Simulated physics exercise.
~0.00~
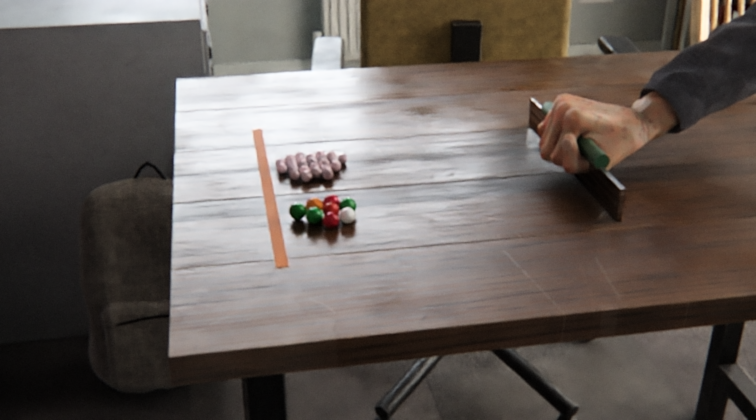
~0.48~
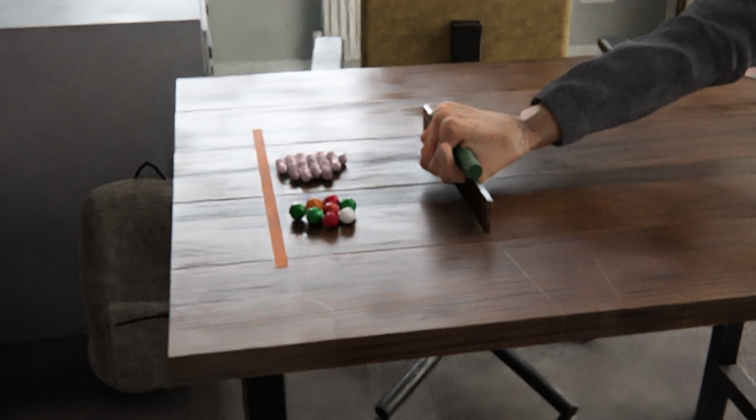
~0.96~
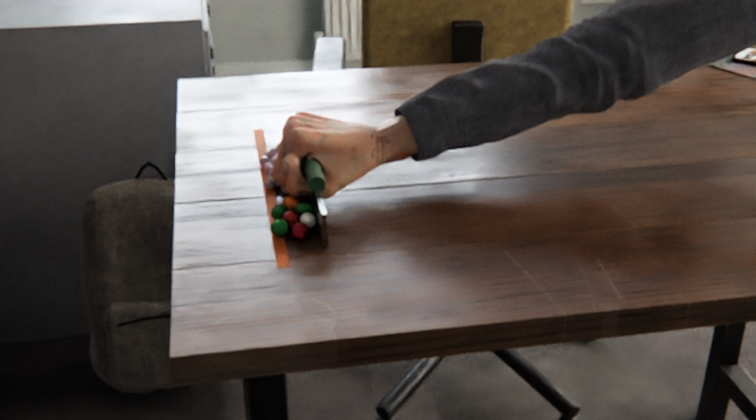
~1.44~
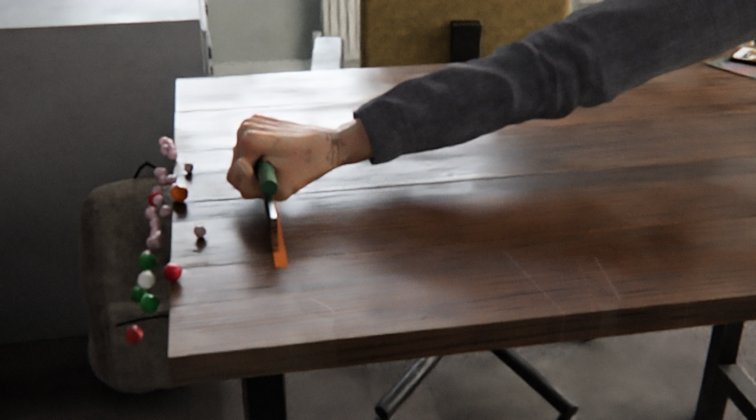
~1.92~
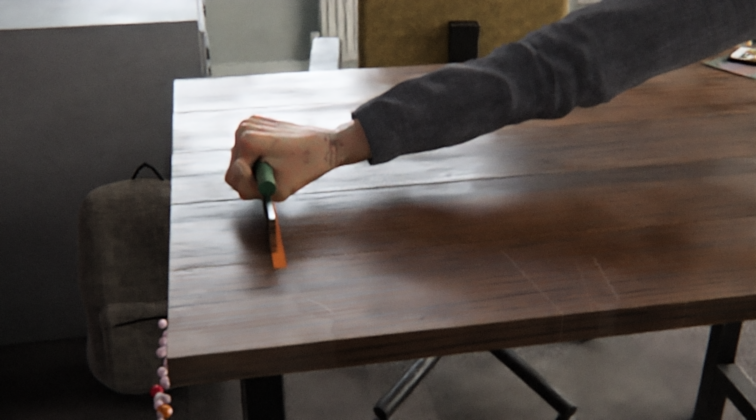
A hand in a dark sleeve slid a green-handled scraper left across a wooden table, pushing a cluster of pinkish pieces and some colorful balls past an orange strip, where the scraper stopped while everything tumbled off the left edge.
